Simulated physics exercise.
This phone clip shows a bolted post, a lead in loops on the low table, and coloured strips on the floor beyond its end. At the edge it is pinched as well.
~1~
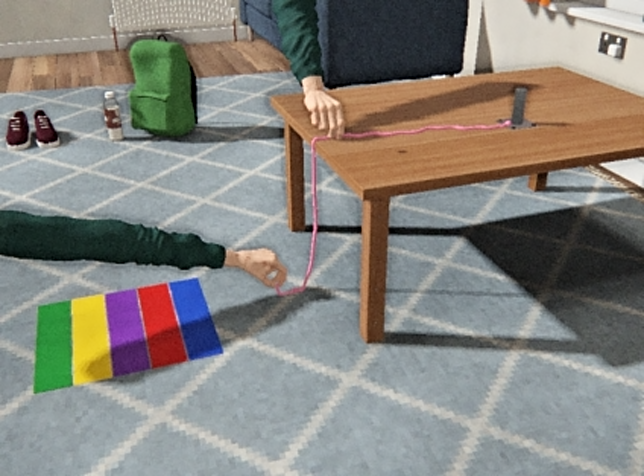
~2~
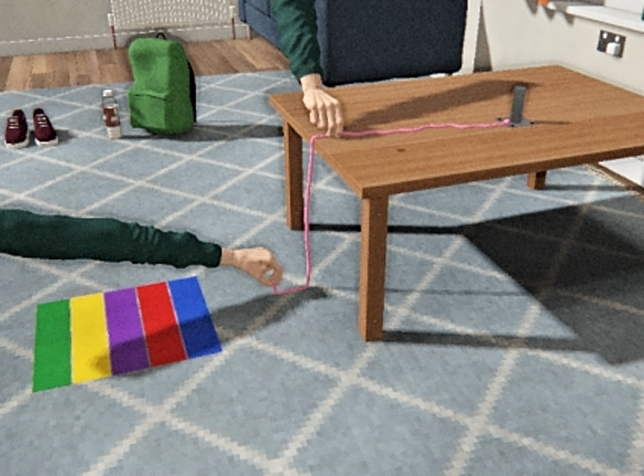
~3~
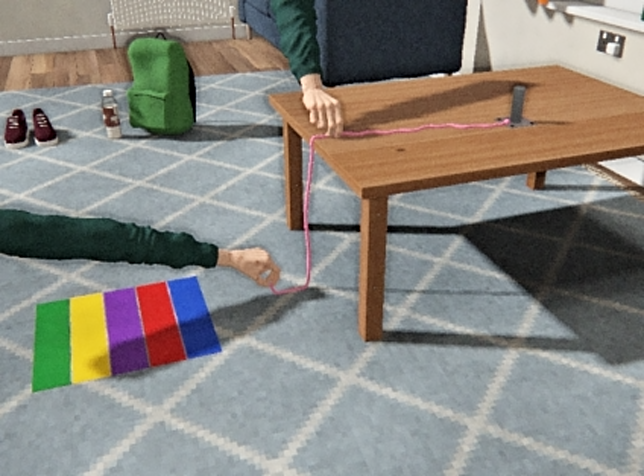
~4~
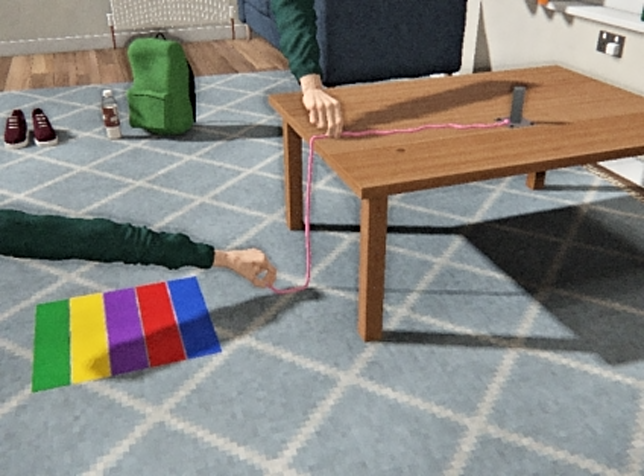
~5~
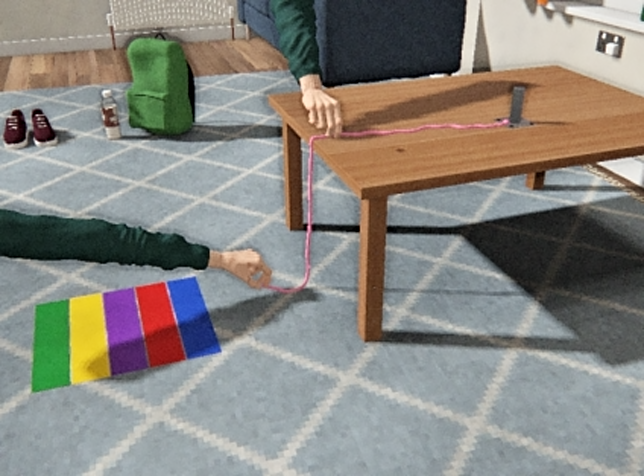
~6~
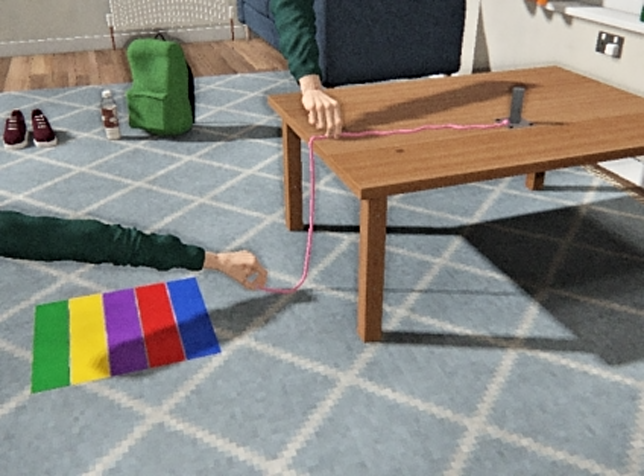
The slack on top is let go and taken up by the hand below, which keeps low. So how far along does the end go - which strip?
Along to the red strip.
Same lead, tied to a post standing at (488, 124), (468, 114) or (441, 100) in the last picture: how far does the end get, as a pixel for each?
Near (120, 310); near (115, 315); near (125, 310).
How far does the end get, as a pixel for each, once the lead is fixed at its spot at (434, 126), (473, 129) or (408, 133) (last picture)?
The pixel places are (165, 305), (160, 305) and (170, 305), one per try.
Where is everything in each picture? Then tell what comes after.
In the first frame, end (277, 284); blue (202, 341); red (167, 348); purple (130, 356); yellow (92, 364); green (53, 372).
In the second frame, end (274, 283); lead through (487, 127) (423, 128) (363, 134) (312, 156) (307, 219) (309, 275).
In the third frame, end (271, 284).
In the fourth frame, end (267, 284); lead through (486, 127) (423, 128) (362, 134) (311, 157) (308, 219) (308, 275).
In the fifth frame, end (262, 285).
In the sixth frame, end (258, 287); lead through (485, 127) (422, 129) (362, 135) (312, 157) (312, 219) (305, 276).
Soon after, end near (222, 293); short of the strips.
After that, end near (181, 301); over blue.
At the stop, end near (157, 306); over red. It halts on the red strip.
